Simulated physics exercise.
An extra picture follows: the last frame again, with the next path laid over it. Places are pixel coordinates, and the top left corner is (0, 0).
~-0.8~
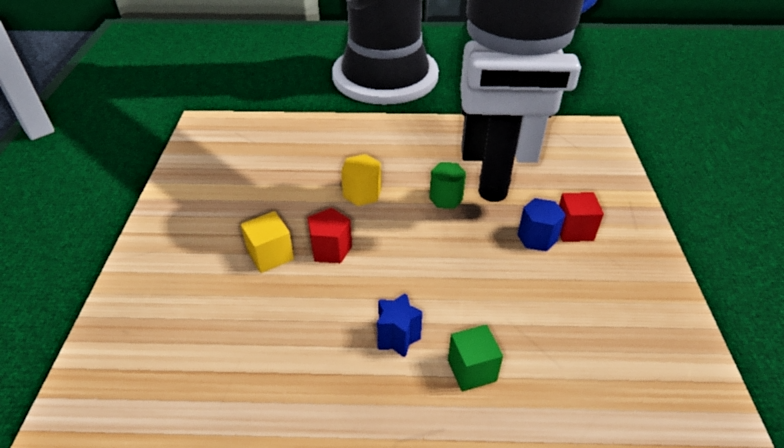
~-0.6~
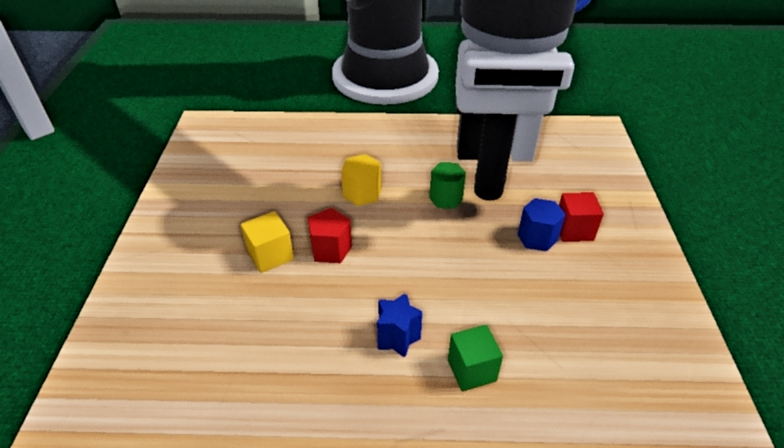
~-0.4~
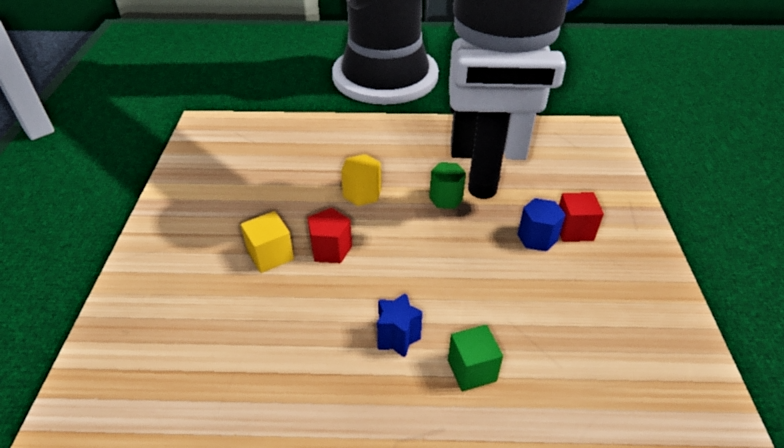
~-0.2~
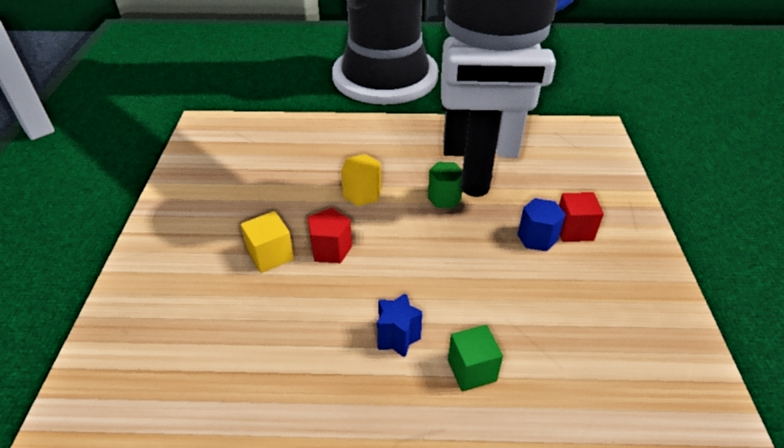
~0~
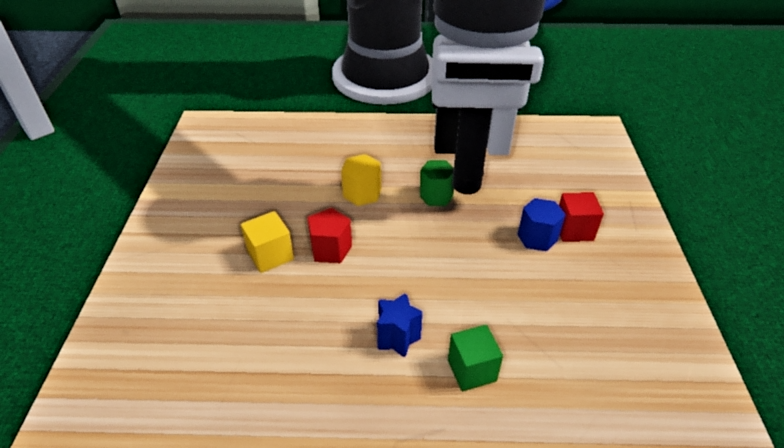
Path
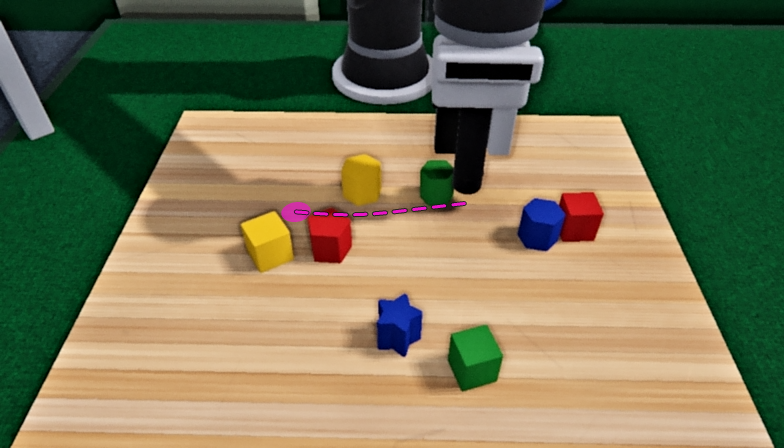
A black peg held by a grey-and-black robot arm slides left across the far part of a pale wooden board on green ground, seen from a fixed, raised view in front. Yellow and red blocks sit to the left, a blue star and green cube nearer, and blue and red blocks touch at right. The peg meets the small green hexagonal block and nudges it slightly left, while the other blocks stay still.
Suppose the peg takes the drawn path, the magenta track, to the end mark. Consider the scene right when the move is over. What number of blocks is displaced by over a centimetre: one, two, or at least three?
Looking at the path, I think only one of the blocks ends up more than 1 cm away.
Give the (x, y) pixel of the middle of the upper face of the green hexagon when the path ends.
The middle of its upper face should be somewhere near (401, 165).
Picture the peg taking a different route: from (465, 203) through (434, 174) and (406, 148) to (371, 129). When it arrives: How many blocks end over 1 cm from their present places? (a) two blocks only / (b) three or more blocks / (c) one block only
c - one block only.
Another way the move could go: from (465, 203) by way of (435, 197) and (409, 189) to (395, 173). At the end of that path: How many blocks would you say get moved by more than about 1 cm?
My count: 2.
The line goes from (465, 203) via (381, 213), ending at (296, 212).
The first path, step by step. One third of the way, peg at (410, 193); green hexagon at (403, 164), turned 50° clockwise.
Two thirds of the way, peg at (351, 198); yellow hexagon at (358, 166), turned 10° clockwise; green hexagon at (401, 165), turned 65° clockwise.
At the end, peg at (293, 195); red pentagonal block unmoved; yellow hexagon at (358, 166), turned 15° clockwise; green hexagon at (401, 165), turned 65° clockwise.
